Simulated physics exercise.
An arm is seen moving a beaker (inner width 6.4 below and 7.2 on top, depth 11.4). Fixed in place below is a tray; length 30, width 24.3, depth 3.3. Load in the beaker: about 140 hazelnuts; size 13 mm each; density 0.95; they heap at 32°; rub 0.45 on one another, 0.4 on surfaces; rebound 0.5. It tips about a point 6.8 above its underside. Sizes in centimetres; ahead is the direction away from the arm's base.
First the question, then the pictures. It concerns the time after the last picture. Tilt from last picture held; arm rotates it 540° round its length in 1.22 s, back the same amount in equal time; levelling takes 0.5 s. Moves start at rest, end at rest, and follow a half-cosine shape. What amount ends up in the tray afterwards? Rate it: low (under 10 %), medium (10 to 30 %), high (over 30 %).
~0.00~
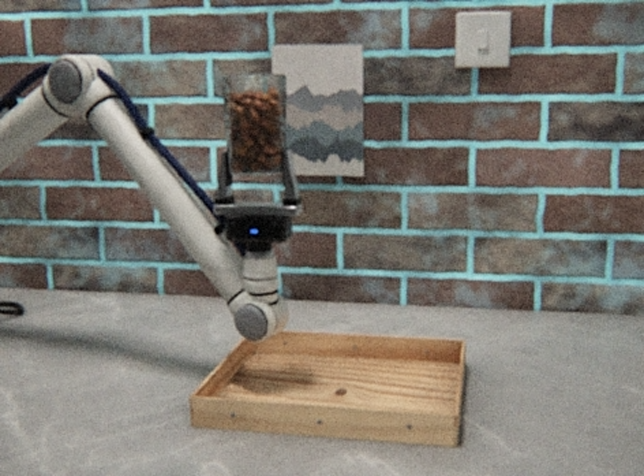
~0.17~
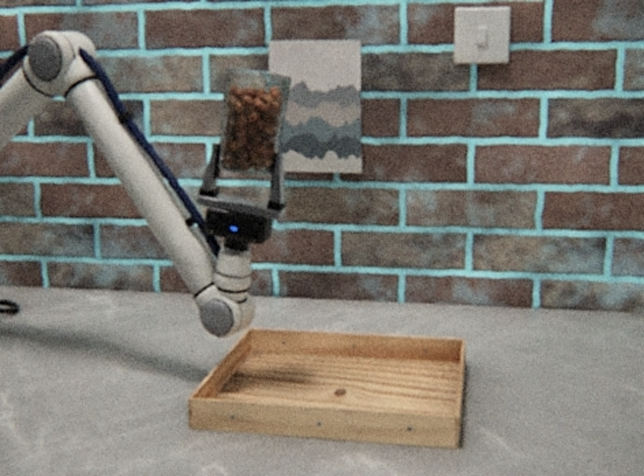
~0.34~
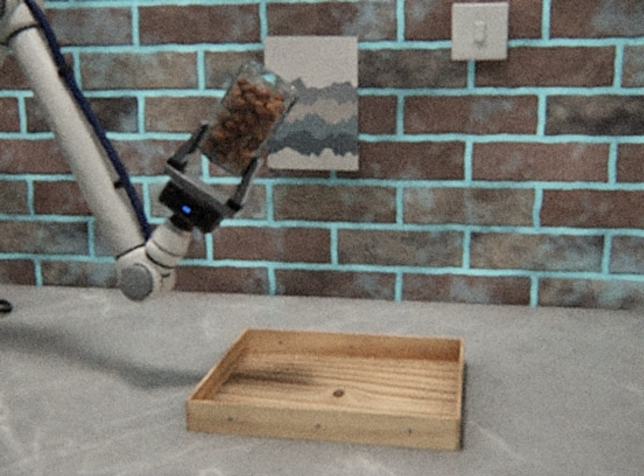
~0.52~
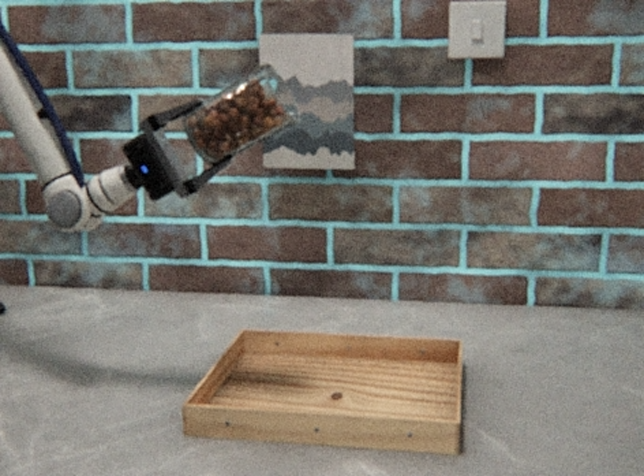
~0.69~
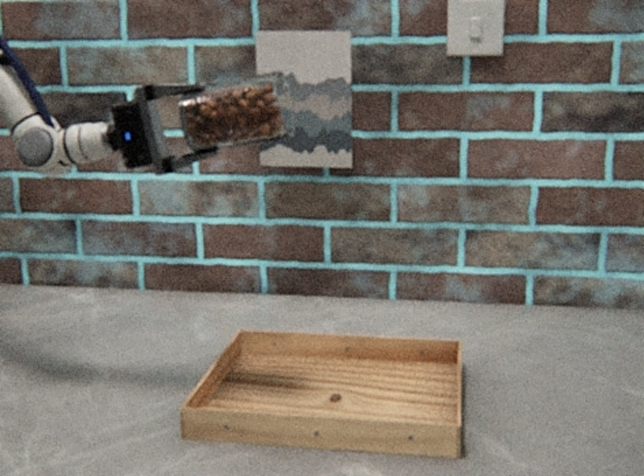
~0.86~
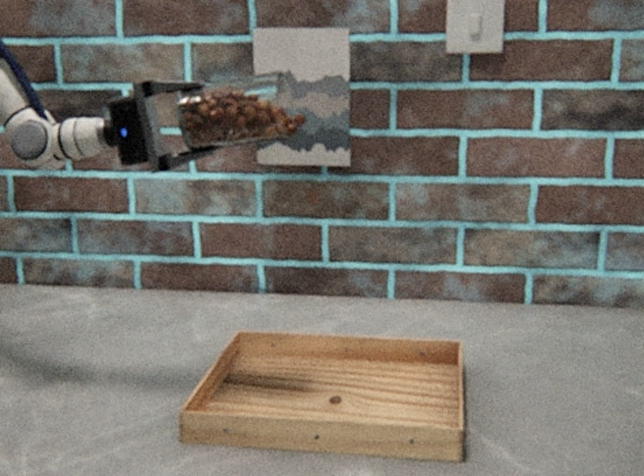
Rating: High.
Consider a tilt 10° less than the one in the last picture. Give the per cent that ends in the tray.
Roughly 15 %.
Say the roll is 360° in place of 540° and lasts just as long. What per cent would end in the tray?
Estimate: Approx. 40 per cent.
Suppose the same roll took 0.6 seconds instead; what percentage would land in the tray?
In that case roughly 25 percent.
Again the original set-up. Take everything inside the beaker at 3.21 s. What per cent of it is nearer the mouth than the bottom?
Some 35 per cent.
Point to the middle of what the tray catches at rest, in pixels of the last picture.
I'd place it near (374, 395) in the last picture.
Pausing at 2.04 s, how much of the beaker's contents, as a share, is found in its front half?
Viewer-side fraction of pieces: Approx. 35 %.
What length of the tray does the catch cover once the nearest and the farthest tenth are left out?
It spans something like 22 centimetres, give or take.
After 2.04 s, tipped 81°, highest piece 37 above the table; 99 in the beaker, 33 in the tray, 1 on the table or floor, 9 in flight or on a rim.
After 3.21 s, tipped 81°, highest piece 37 above the table; 78 in the beaker, 56 in the tray, 1 on the table or floor, 7 in flight or on a rim.
After 4.00 s, upright, highest piece 35 above the table; 76 in the beaker, 65 in the tray, 1 on the table or floor.
After 4.70 s, upright, highest piece 35 above the table; 76 in the beaker, 65 in the tray, 1 on the table or floor.
In the end, 76 in the beaker, 65 in the tray, 1 on the table or floor. That is 46 % in the tray.
